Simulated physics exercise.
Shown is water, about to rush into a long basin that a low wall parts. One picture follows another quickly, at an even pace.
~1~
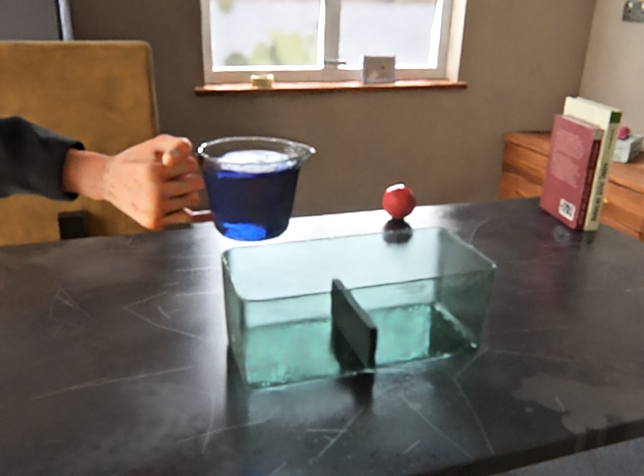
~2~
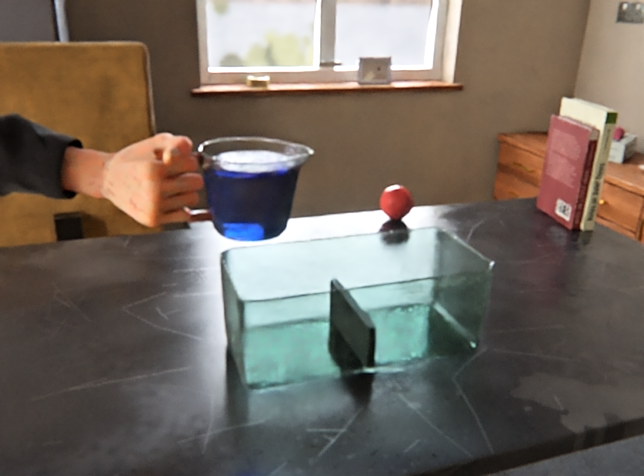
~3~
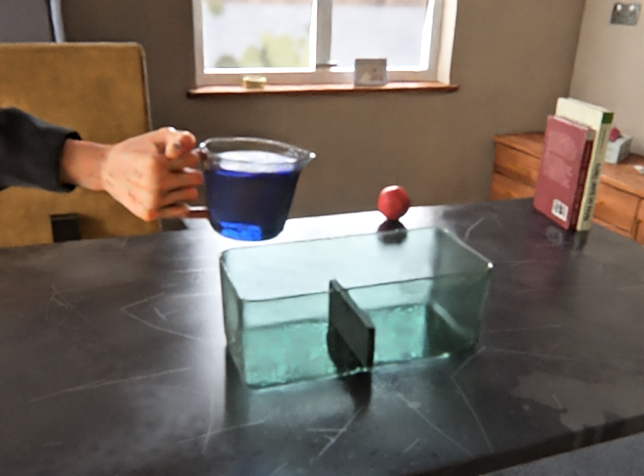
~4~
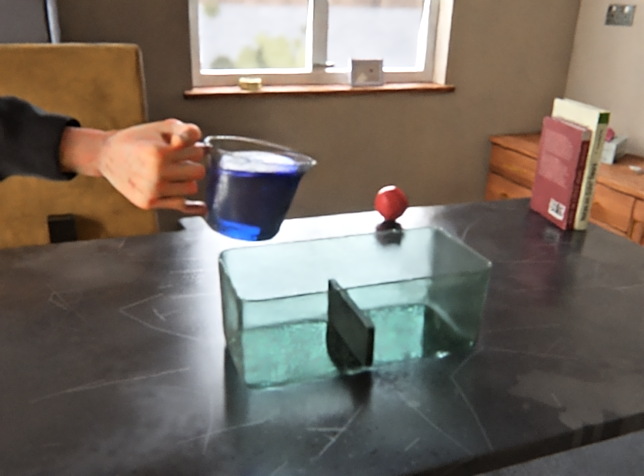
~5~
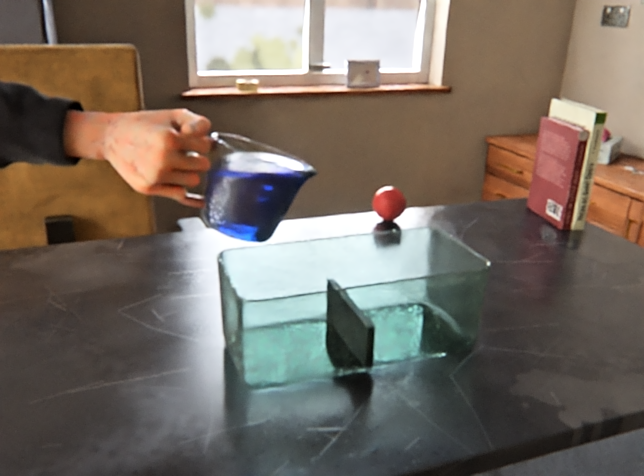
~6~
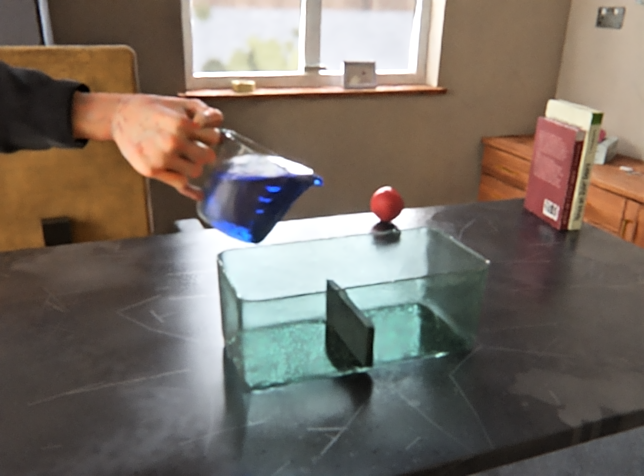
A hand held a clear jug of blue water above the left side of a divided glass basin on a dark table, then gradually tilted the jug to the right.
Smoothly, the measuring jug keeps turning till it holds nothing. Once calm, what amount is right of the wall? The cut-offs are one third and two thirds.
Well, the amount right of the wall falls short of a third.
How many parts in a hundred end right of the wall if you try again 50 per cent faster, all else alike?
Something like 15 in a hundred.
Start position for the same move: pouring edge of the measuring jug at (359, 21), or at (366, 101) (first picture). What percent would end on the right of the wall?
In turn 90 % and 95 %.
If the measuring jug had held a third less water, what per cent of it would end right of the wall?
Roughly 0 in a hundred.
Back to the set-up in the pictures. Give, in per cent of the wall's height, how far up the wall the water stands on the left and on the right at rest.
The left side sits at 30 per cent and the right side at 10.
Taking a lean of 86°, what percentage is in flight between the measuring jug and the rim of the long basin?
Around 20 in a hundred.
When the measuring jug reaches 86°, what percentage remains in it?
Amount still in: Approx. 45 %.
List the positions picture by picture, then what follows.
In the first frame, it leans 0°; its right rim is at (313, 148); the water meets the walls at (204, 164) and (296, 159); the long basin's rim runs from (230, 275) to (470, 247); the wall's top is at (353, 302).
In the second frame, it leans 1°; its right rim is at (313, 150); the water meets the walls at (203, 164) and (296, 160).
In the third frame, it leans 5°; its right rim is at (314, 154); the water meets the walls at (205, 163) and (297, 161).
In the fourth frame, it leans 12°; its right rim is at (316, 161); the water meets the walls at (207, 164) and (300, 163).
In the fifth frame, it leans 20°; its right rim is at (318, 171); the water meets the walls at (210, 167) and (308, 165).
In the sixth frame, it leans 30°; its right rim is at (319, 183); the water meets the walls at (211, 172) and (313, 176); 2 per cent is over the edge.
A moment on, the measuring jug is tipped on its side and 45 per cent is still to pour, 19 is left of the wall and 15 right of it.
Next, the measuring jug is tipped right over and 7 per cent is still to pour, 69 is left of the wall and 20 right of it.
Then the measuring jug is tipped right over and 0 per cent is still to pour, 78 is left of the wall and 20 right of it.
Later the measuring jug is tipped right over and 0 per cent is still to pour, 79 is left of the wall and 20 right of it.
Finally, 79 per cent lies left of the wall, 20 right of it and 1 outside.
